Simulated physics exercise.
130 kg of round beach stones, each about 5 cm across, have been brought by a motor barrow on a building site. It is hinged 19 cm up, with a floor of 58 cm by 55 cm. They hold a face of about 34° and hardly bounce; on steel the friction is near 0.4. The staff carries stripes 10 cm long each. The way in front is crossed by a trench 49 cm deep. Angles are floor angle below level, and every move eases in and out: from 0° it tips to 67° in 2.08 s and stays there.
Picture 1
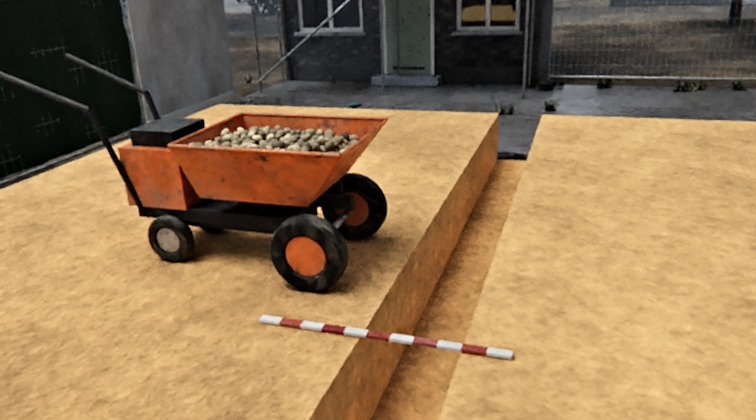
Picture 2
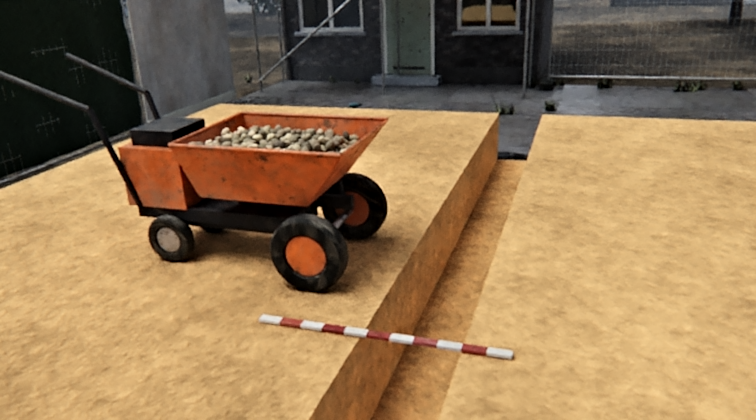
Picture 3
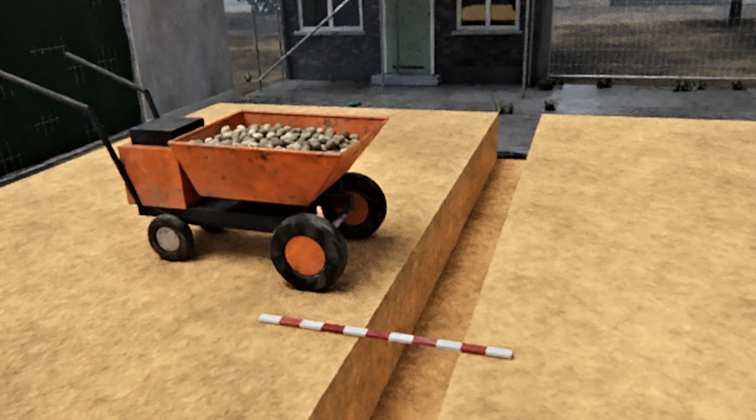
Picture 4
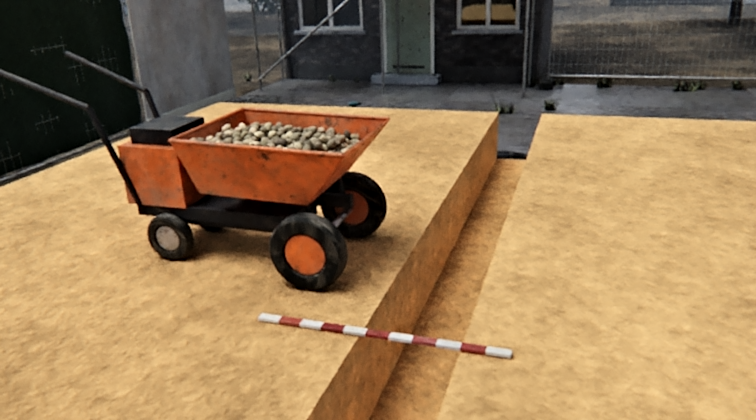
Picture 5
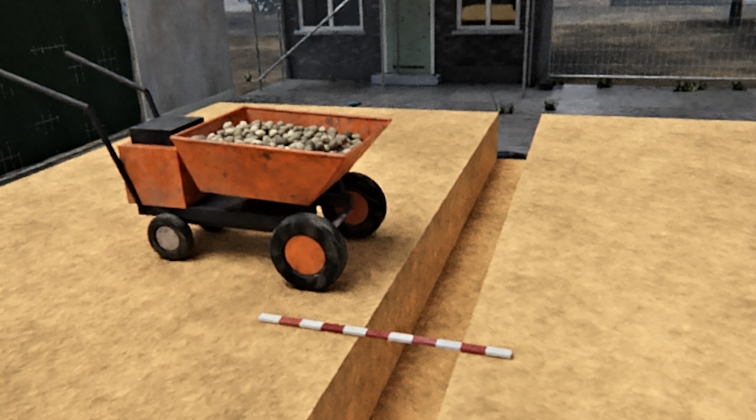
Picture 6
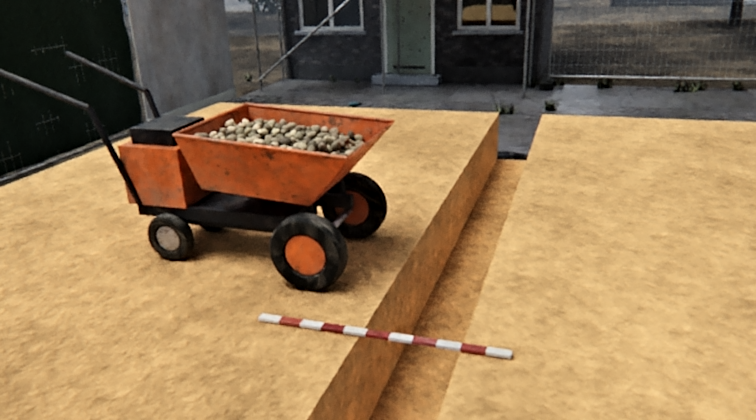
On a sandy building site in front of a dark brick house, an orange motor barrow loaded with rounded stones stands beside a trench, a red-and-white staff lying across the gap. The barrow's wheels stay still while its skip starts level, then tilts very slightly, its back edge rising a little.
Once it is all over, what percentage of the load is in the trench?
Roughly 83 percent of the load is in the trench.
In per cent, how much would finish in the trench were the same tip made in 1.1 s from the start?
It would be near 70 per cent.
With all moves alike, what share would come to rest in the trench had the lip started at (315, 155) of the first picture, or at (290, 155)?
Near 100 and near 100 percent.
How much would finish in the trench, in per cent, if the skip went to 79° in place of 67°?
I'd guess some 85 in a hundred.
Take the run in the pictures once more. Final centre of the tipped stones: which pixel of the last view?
(459, 344).
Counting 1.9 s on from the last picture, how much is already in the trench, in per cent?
Something like 50 in a hundred.
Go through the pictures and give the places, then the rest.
In the first frame, the skip is at 0°, its lip at (340, 156); the top of the load is at (276, 136).
In the second frame, lip at (341, 156), floor tilted 0°, highest stones at (268, 135).
In the third frame, the skip is at 1°, its lip at (341, 156); the top of the load is at (269, 134).
In the fourth frame, the skip is at 2°, its lip at (343, 156); the top of the load is at (259, 131).
In the fifth frame, the skip is at 3°, its lip at (345, 157); the top of the load is at (253, 130).
In the sixth frame, the skip is at 4°, its lip at (348, 159); the top of the load is at (248, 128).
Then, 1.2 s after the last picture the floor is at 57°, 97 % in the skip, 3 % in the trench; the foremost stones are at (449, 226).
Then, 1.9 s after the last picture the floor is at 67°, 38 % in the skip, 48 % in the trench, 14 % past the trench; the foremost stones are at (577, 283).
Then, 2.2 s after the last picture the floor is at 67°, 18 % in the skip, 65 % in the trench, 17 % past the trench; the foremost stones are at (634, 293).
Then, 4.2 s after the last picture the floor is at 67°, 0 % in the skip, 83 % in the trench, 17 % past the trench; the foremost stones are at (650, 294).
